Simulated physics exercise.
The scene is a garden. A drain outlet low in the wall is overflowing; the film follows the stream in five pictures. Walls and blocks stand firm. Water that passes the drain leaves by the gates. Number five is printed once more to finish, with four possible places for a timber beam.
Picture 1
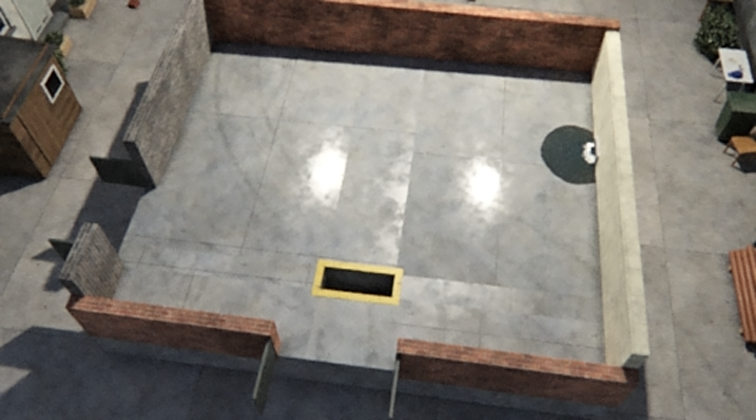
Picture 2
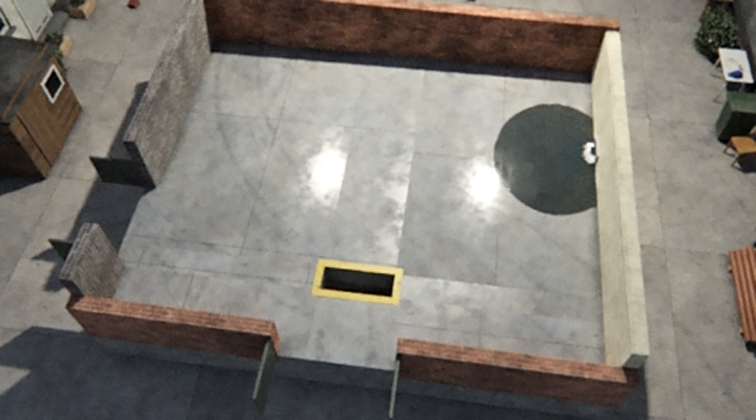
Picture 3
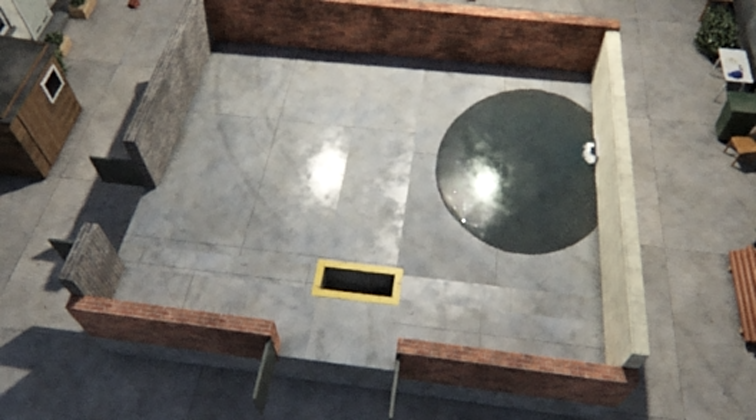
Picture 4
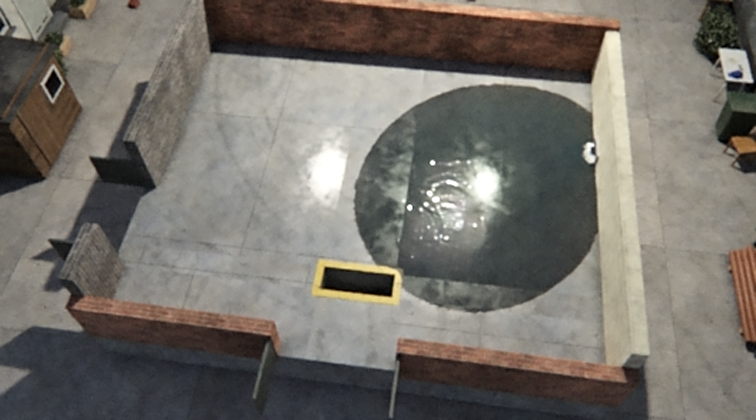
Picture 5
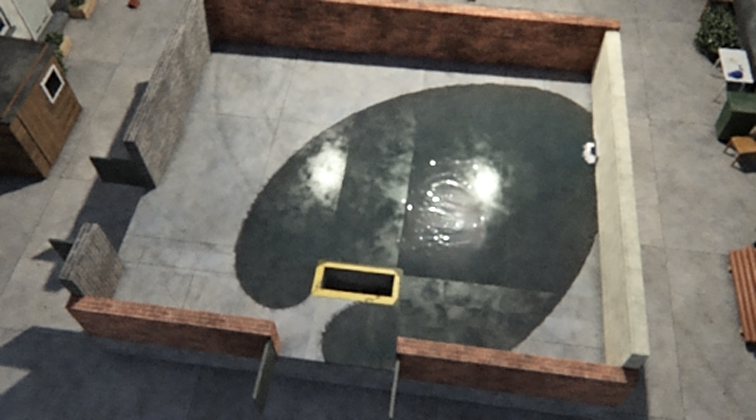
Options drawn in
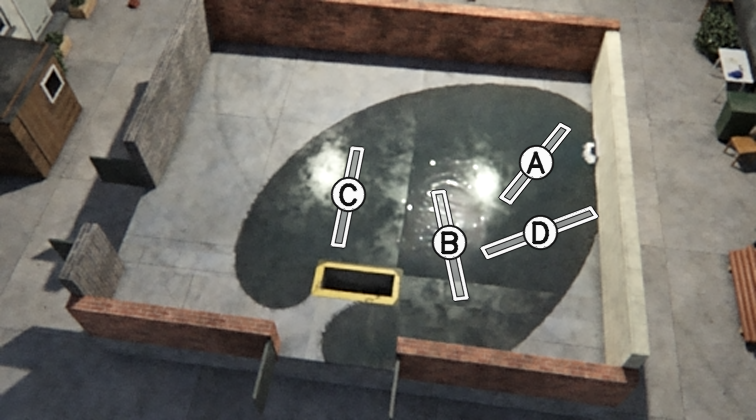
Dark water spreads from a small white outlet at the right wall of a walled concrete yard, first as a small round patch. It widens leftward into a large rippling circle, then stretches across more than half the floor, surrounding much of the yellow-edged drain and reaching the front brick wall.
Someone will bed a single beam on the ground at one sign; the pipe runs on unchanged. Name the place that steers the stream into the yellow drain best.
Spot C does it best.
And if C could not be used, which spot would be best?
The answer is D.
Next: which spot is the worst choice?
Spot B.
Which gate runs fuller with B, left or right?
The left one.
On the marked copy, A from (505, 200) to (564, 127); B from (438, 192) to (461, 298); C from (338, 245) to (357, 148); D from (484, 252) to (593, 212).
Choosing A, about 23 % of the stream goes into the yellow drain, about 75 % out by the gates.
Choosing B, about 14 % of the stream goes into the yellow drain, about 86 % out by the gates.
Choosing C, about 64 % of the stream goes into the yellow drain, about 33 % out by the gates.
Choosing D, about 39 % of the stream goes into the yellow drain, about 61 % out by the gates.
